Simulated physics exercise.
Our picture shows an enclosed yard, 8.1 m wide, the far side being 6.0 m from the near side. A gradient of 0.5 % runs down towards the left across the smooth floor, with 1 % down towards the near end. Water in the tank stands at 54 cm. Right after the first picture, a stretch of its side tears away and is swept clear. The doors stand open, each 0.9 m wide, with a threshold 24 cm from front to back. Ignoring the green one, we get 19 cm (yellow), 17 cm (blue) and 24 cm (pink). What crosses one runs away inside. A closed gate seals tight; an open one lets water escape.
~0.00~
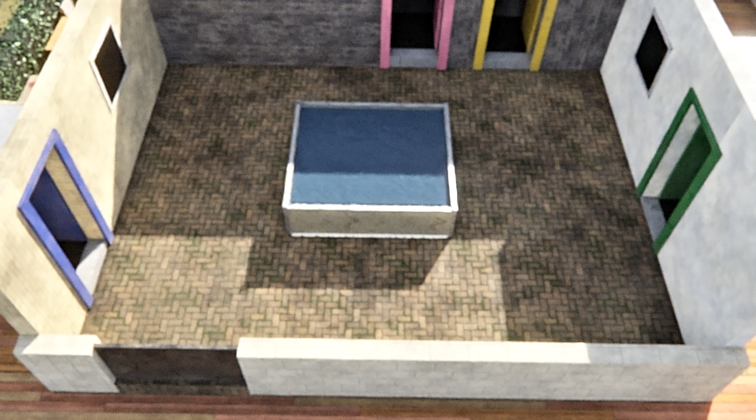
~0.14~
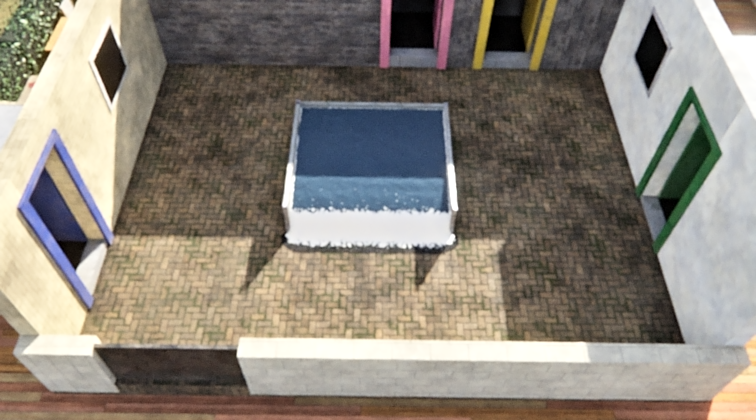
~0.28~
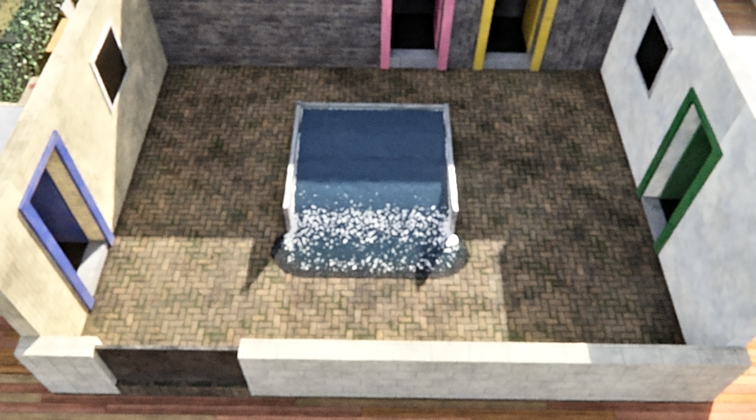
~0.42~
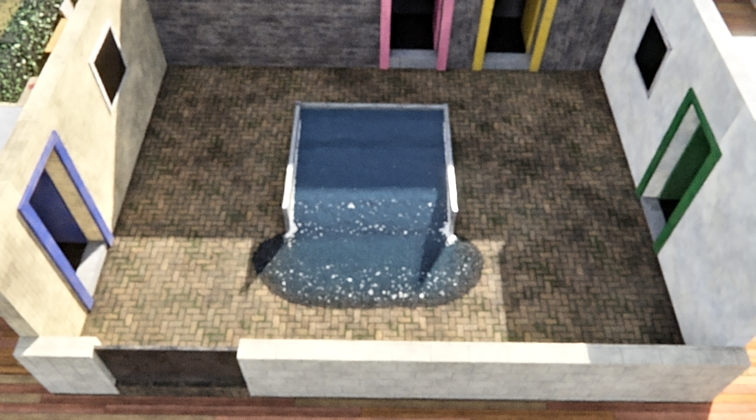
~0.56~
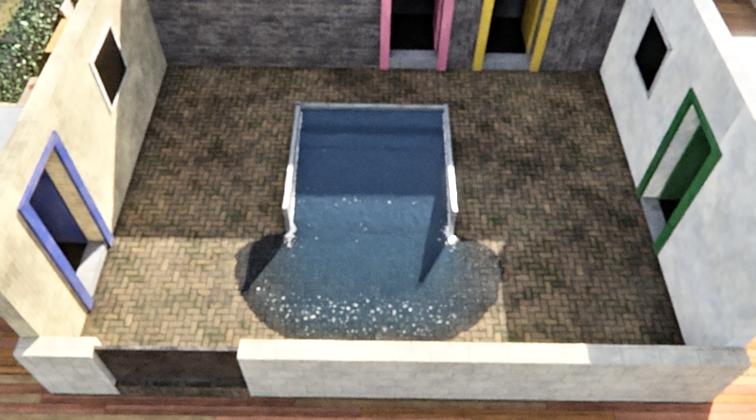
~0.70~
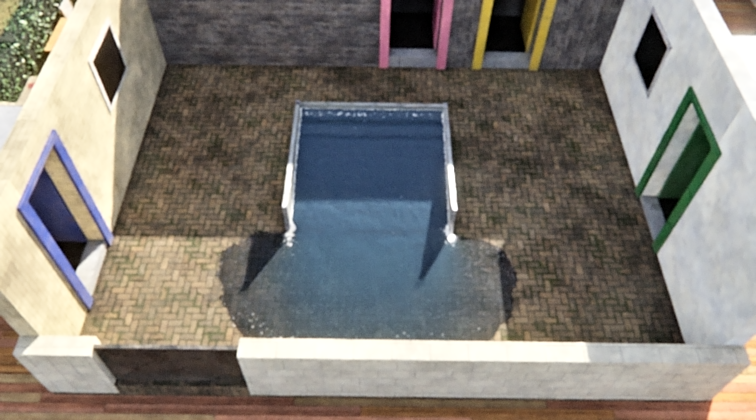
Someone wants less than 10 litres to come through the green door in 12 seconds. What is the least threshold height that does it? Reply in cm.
It needs to be around 6.5 cm high.
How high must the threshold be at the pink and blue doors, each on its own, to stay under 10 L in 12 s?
Some 7.5 cm for pink, some 17 cm for blue.
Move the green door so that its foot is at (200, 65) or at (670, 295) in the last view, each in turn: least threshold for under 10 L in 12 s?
10.5 and 17 cm.
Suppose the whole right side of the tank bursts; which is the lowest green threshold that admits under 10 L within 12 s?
Required height: Approx. 25 cm.
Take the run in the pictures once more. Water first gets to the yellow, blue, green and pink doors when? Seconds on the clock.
Door yellow: 5.5 seconds; door blue: 2.6 seconds; door green: 3.2 seconds; door pink: 7.0 seconds.
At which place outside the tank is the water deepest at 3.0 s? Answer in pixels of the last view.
Near pixel (84, 367).
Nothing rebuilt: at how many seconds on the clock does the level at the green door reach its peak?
Peak time: Around 4.5 s.
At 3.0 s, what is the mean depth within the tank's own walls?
It averages roughly 13 centimetres.
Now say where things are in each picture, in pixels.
The first picture shows still water, 54 cm deep, in the tank at (371, 156); the green door at (672, 179) is dry.
In the second picture, water pours out at (370, 225) and has run 0.3 m, to (293, 246); about 7 cm deep outside, 54 cm at the back.
In the third picture, the front is at (295, 271), 0.7 m from the gap at (370, 227); 1.7 m2 of floor is wet, 54 cm left at the back.
In the fourth picture, water pours out at (370, 228) and has run 1.2 m, to (309, 301); about 9 cm deep outside, 54 cm at the back.
In the fifth picture, water pours out at (370, 228) and has run 1.8 m, to (346, 341); about 7 cm deep outside, 53 cm at the back.
In the sixth picture, water pours out at (370, 227) and has run 2.2 m, to a hidden place; about 6 cm deep outside, 47 cm at the back; 2.6 m in a straight line remain to the green door at (672, 178).
After 1.4 s water covers 20 % of the floor, deepest (39 cm) near (349, 370); it has not reached the green door.
After 3.0 s water covers 35 % of the floor, deepest (36 cm) near (84, 367); it has not reached the green door.
After 12.0 s water covers 100 % of the floor, deepest (11 cm) near (358, 123); 3 cm at the green door, 4 litres in over its 8 cm threshold.
At the green door as built, the water arrived by 3.3 s and peaked near 10 cm at 4.4 s.
Run again over the same 12 s with other heights there, 13 litres in over 6 cm, 8 litres over 7 cm. The limit of 10 litres is kept from about 6.5 cm up.
